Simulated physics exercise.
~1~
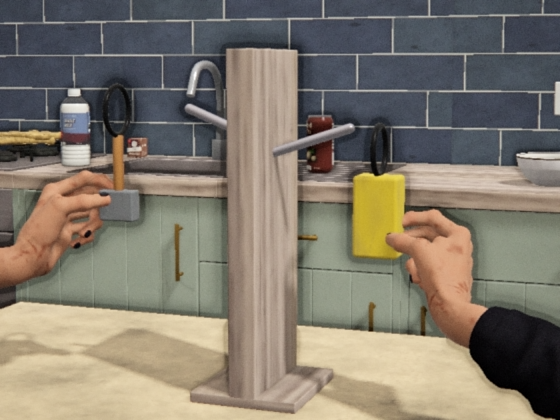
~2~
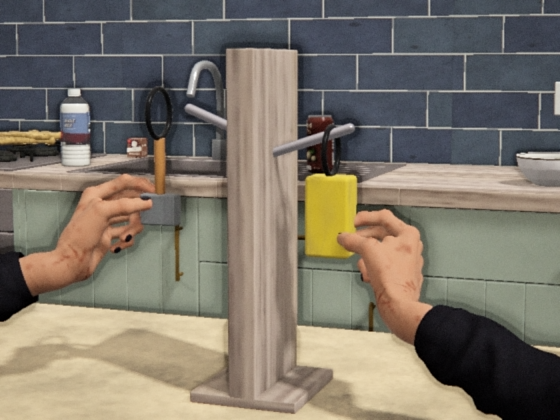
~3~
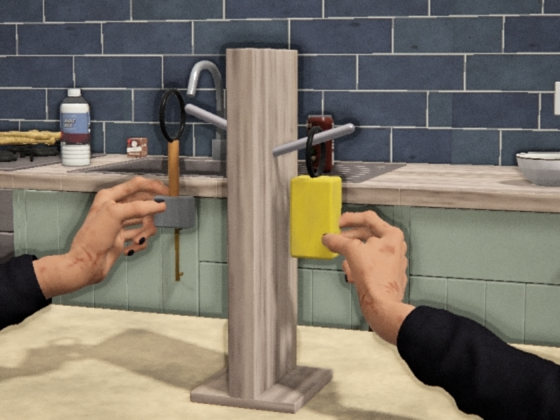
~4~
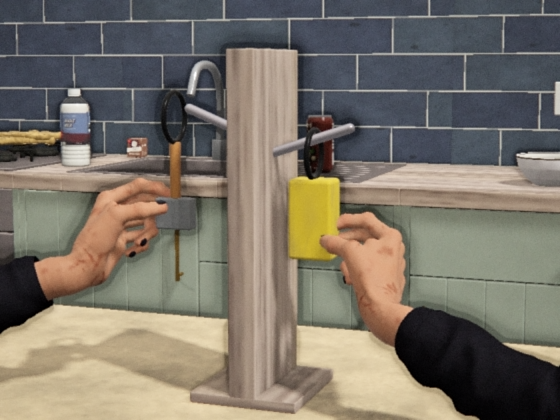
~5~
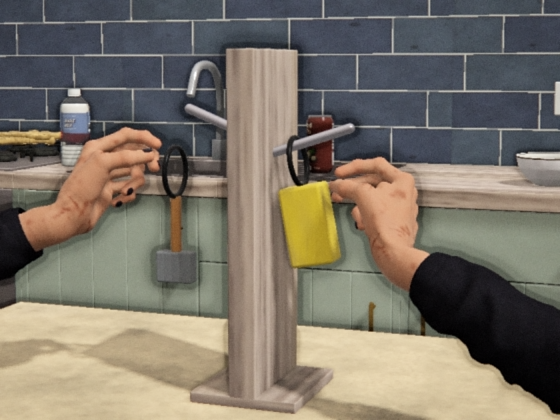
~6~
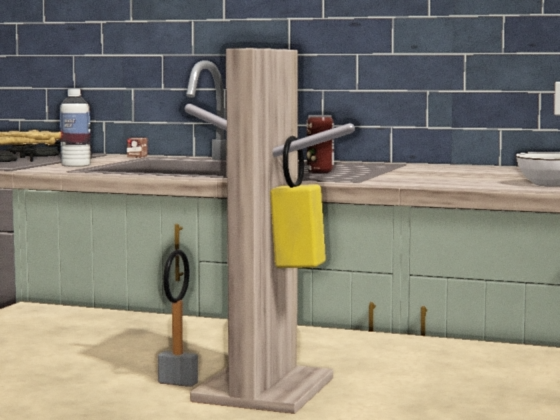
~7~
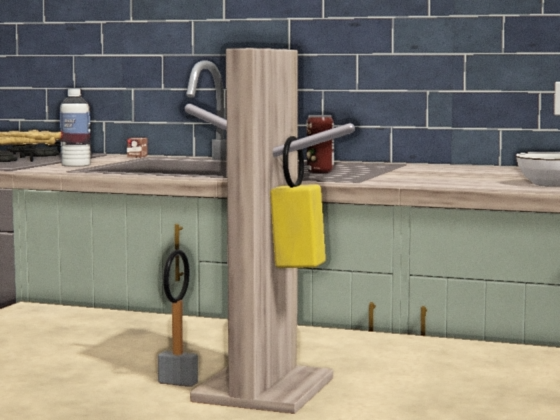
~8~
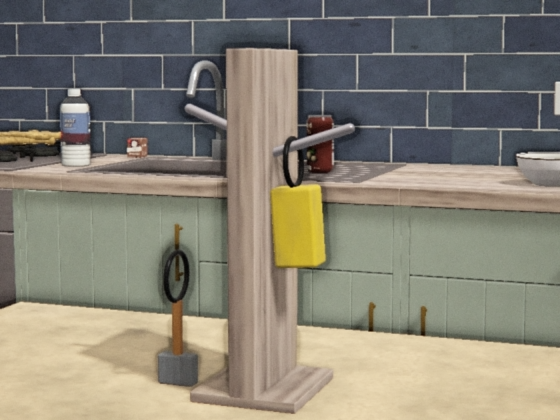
Two hands releasing a grey brush and a yellow pouch at a wooden peg stand, the brush dropping, the pouch staying hooked.
